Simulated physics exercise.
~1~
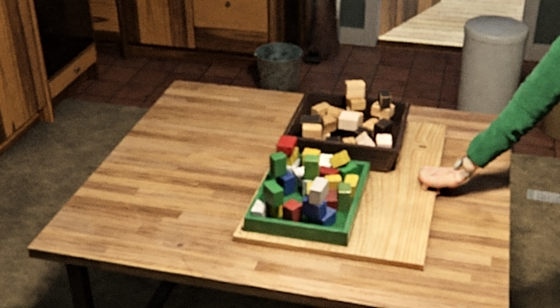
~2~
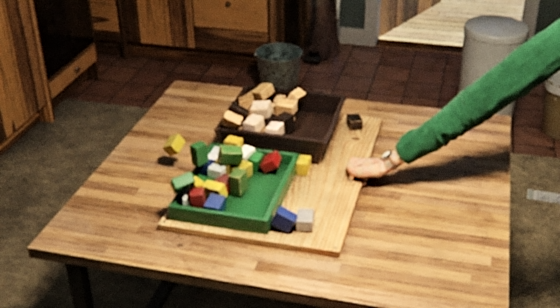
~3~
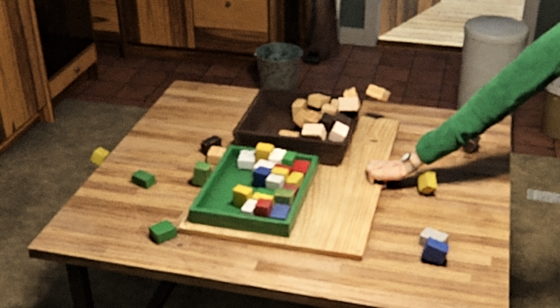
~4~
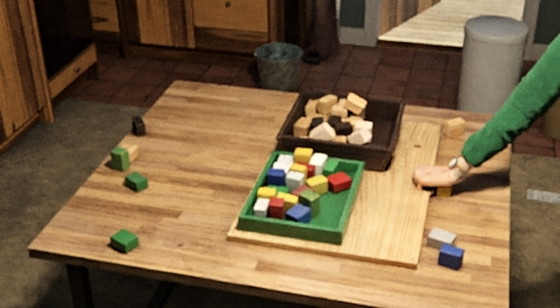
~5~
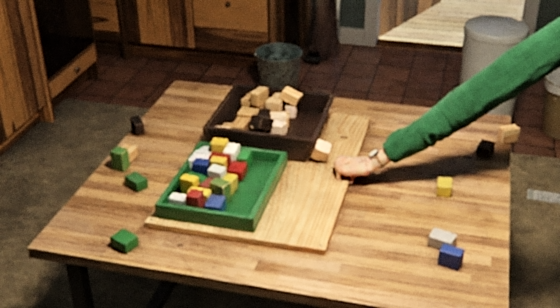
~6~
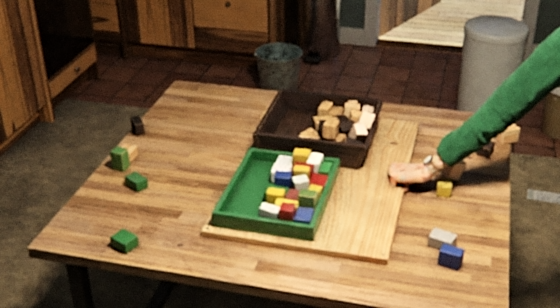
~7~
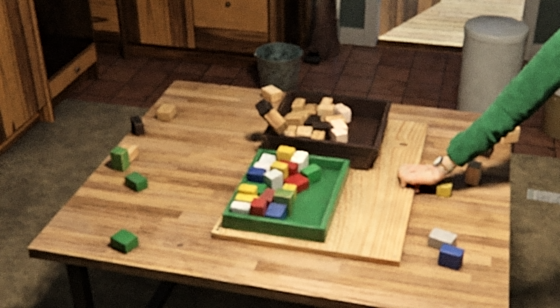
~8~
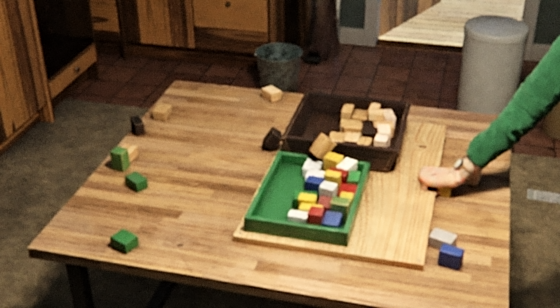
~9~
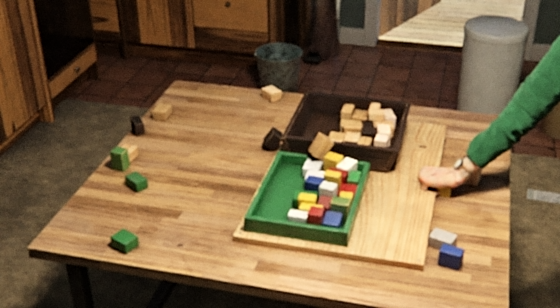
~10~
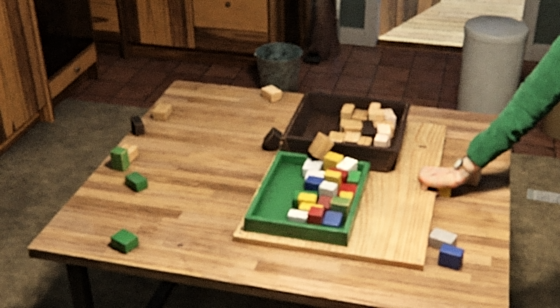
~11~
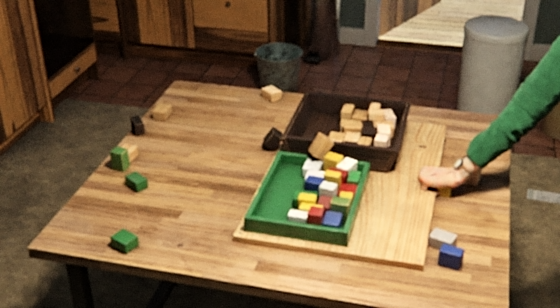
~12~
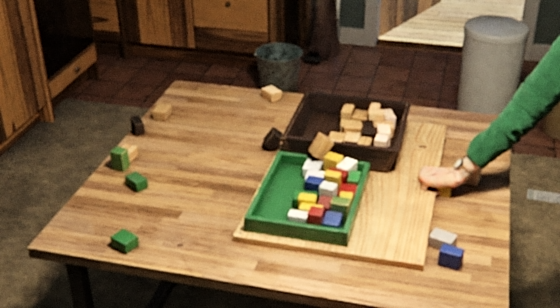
On a wooden table, a green-sleeved hand jerked a board left and right, shaking loose bricks from a green tray and wooden blocks from a dark tray, until it stopped at the right with strays scattered around and both trays still partly filled.
